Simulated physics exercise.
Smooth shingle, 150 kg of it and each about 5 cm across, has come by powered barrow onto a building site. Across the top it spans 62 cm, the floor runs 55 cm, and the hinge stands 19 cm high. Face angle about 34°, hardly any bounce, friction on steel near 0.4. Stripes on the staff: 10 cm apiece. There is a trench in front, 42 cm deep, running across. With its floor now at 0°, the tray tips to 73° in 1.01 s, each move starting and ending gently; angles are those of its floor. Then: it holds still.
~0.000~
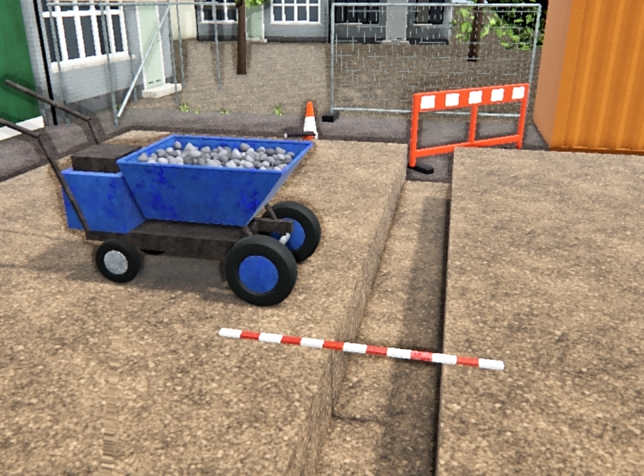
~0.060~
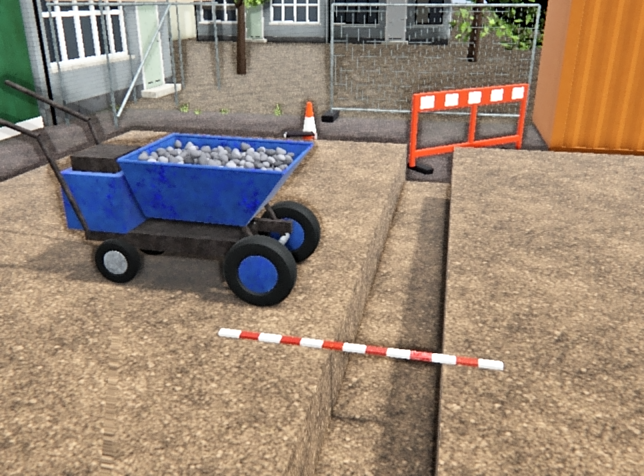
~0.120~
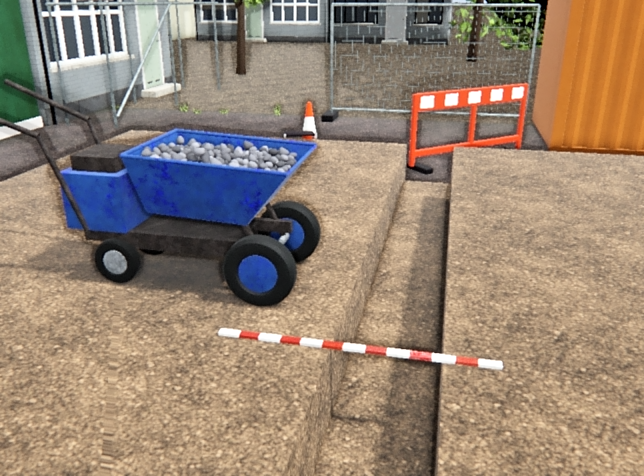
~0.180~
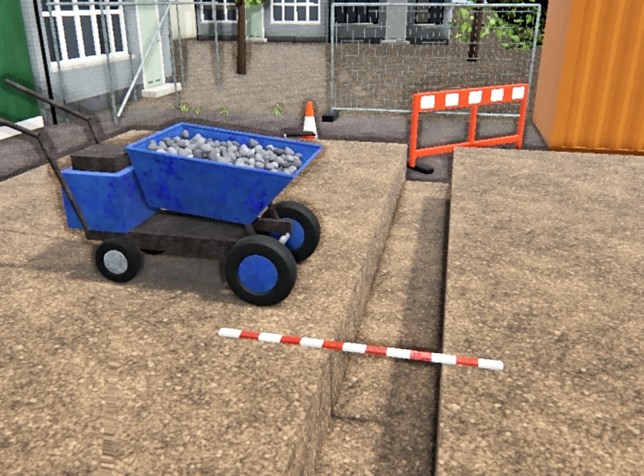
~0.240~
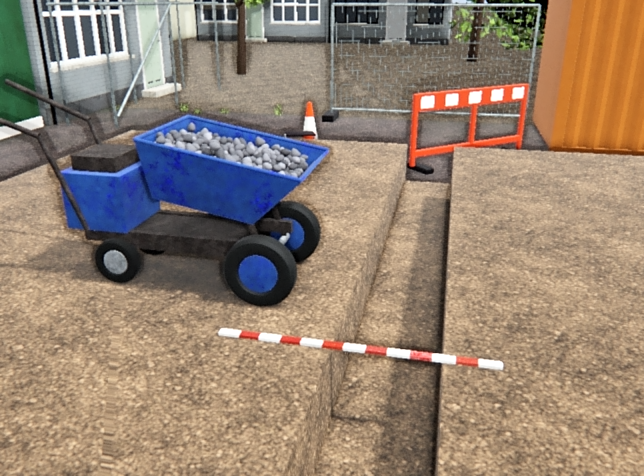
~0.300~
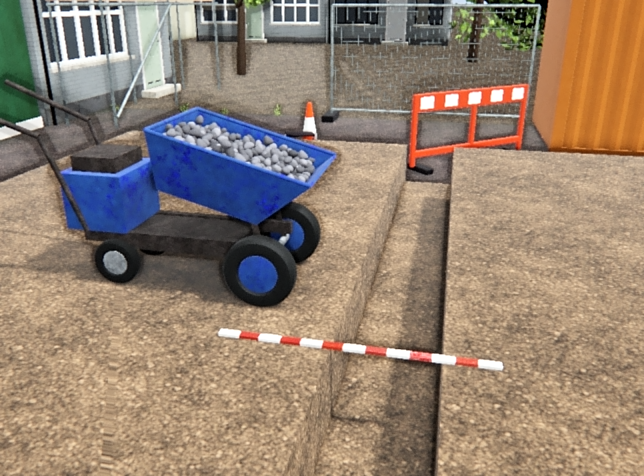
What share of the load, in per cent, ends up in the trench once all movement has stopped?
About 89 per cent.
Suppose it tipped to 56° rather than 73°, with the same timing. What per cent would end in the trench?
In that case around 65 percent.
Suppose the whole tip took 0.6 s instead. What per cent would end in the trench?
Probably about 70 in a hundred.
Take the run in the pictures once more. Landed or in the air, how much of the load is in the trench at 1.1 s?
Around 45 per cent of it.
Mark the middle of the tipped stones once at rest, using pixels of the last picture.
I'd put it close to (413, 350).
After 0.8 s the floor is at 62°; 100 % in the tray; the foremost stones are at (373, 233).
After 1.1 s the floor is at 73°; 51 % in the tray, 46 % in the trench, 3 % past the trench; the foremost stones are at (467, 302).
After 1.5 s the floor is at 73°; 15 % in the tray, 74 % in the trench, 11 % past the trench; the foremost stones are at (579, 303).
After 3.4 s the floor is at 73°; 0 % in the tray, 89 % in the trench, 11 % past the trench; the foremost stones are past the picture's edge.
